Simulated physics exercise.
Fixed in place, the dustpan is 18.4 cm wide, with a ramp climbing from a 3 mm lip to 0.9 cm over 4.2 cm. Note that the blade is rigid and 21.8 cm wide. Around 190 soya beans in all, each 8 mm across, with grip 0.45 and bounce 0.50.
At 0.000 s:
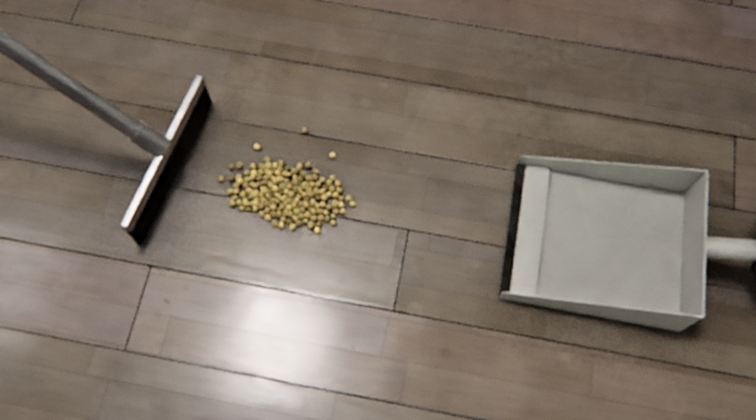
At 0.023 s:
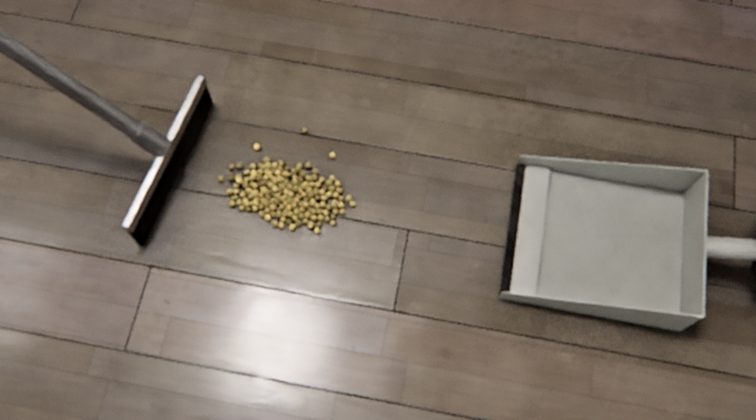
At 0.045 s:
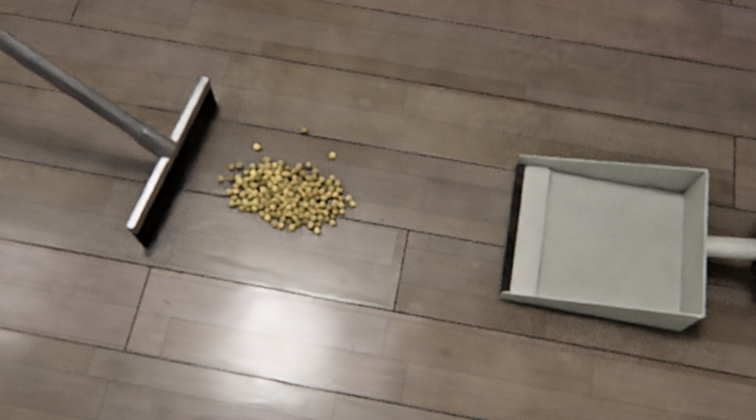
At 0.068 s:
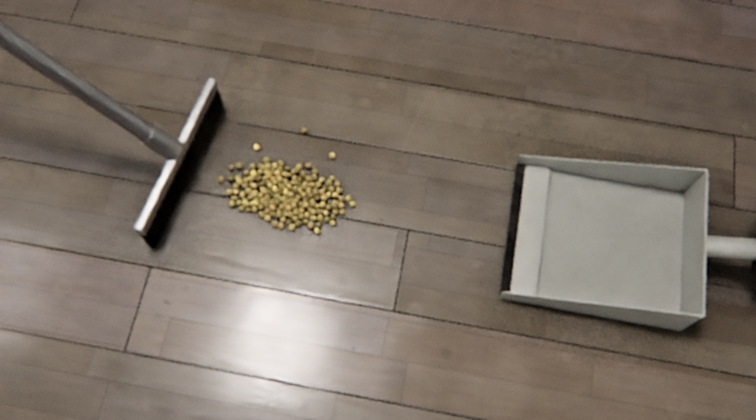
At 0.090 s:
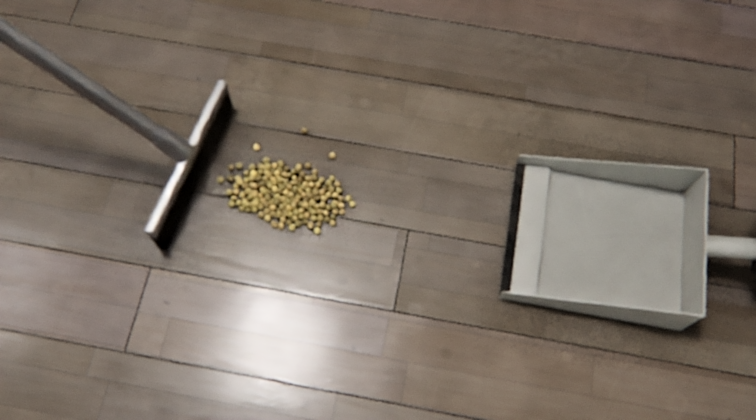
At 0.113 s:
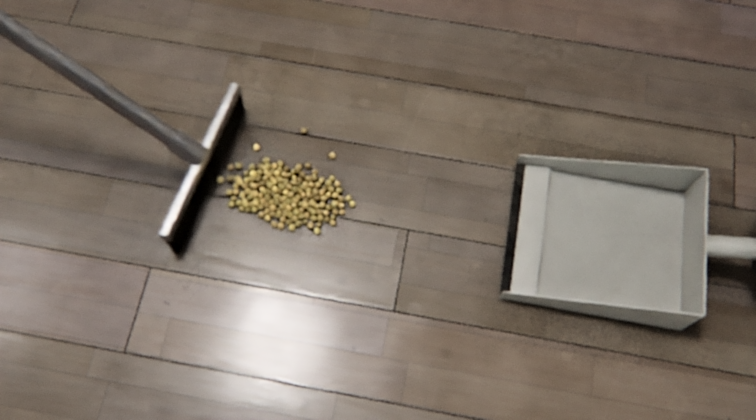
On a dark wooden floor, a broom-like tool with a long grey handle slid a short way right, up to the edge of a small pile of yellowish beans, while a grey dustpan stayed still.
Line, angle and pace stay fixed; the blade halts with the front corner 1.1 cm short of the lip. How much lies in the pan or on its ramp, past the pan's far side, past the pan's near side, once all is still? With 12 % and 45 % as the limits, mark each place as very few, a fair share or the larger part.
My call: Pan: A fair share; far side: Very few; near side: A fair share.
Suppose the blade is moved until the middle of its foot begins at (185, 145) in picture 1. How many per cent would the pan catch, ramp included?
It would come to about 20 in a hundred.
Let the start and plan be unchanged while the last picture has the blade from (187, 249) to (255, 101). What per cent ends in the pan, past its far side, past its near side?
Final per cent - pan 35, far 10, near 30.
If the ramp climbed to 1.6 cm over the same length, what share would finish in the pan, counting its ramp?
Roughly 25 per cent.
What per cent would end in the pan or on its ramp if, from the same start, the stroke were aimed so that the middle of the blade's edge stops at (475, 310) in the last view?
Roughly 20 %.
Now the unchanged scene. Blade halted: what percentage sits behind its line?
Roughly 0 per cent of it.
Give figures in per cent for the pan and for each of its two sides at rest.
The pan holds 30 per cent at the end, the far side 5 per cent and the near side 25 per cent.
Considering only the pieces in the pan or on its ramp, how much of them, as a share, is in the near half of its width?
Roughly 60 in a hundred.
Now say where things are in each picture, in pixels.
Blade from (128, 227) to (201, 83), moved 0.0 cm, 0 of the pieces shifted so far; middle of the pieces at (286, 191); pan at (611, 247), in the first frame.
Blade from (129, 227) to (202, 83), moved 0.2 cm, 0 of the pieces shifted so far; middle of the pieces at (286, 191), in the second frame.
Blade from (134, 229) to (206, 84), moved 0.8 cm, 0 of the pieces shifted so far; middle of the pieces at (286, 192), in the third frame.
Blade from (142, 231) to (213, 86), moved 1.8 cm, 0 of the pieces shifted so far; middle of the pieces at (286, 192), in the fourth frame.
Blade from (152, 233) to (223, 88), moved 3.1 cm, 0 of the pieces shifted so far; middle of the pieces at (286, 192), in the fifth frame.
Blade from (166, 236) to (236, 91), moved 4.8 cm, 0 of the pieces shifted so far; middle of the pieces at (286, 192); pan at (611, 246). Its pace works out near 0.77 m/s, in the sixth frame.
After 0.35 s, middle of the blade 21 cm from the lip; 0 % over the lip, far side 0 %, near side 10 %.
Then, at 0.50 s, middle of the blade 9 cm from the lip; 0 % over the lip, far side 5 %, near side 20 %.
Then, at 0.78 s, middle of the blade 3 cm from the lip; 35 % over the lip, far side 5 %, near side 25 %.
At rest (1.6 s), pan 30 %, far side 5 %, near side 25 %, in front of the lip or behind the blade 40 %.
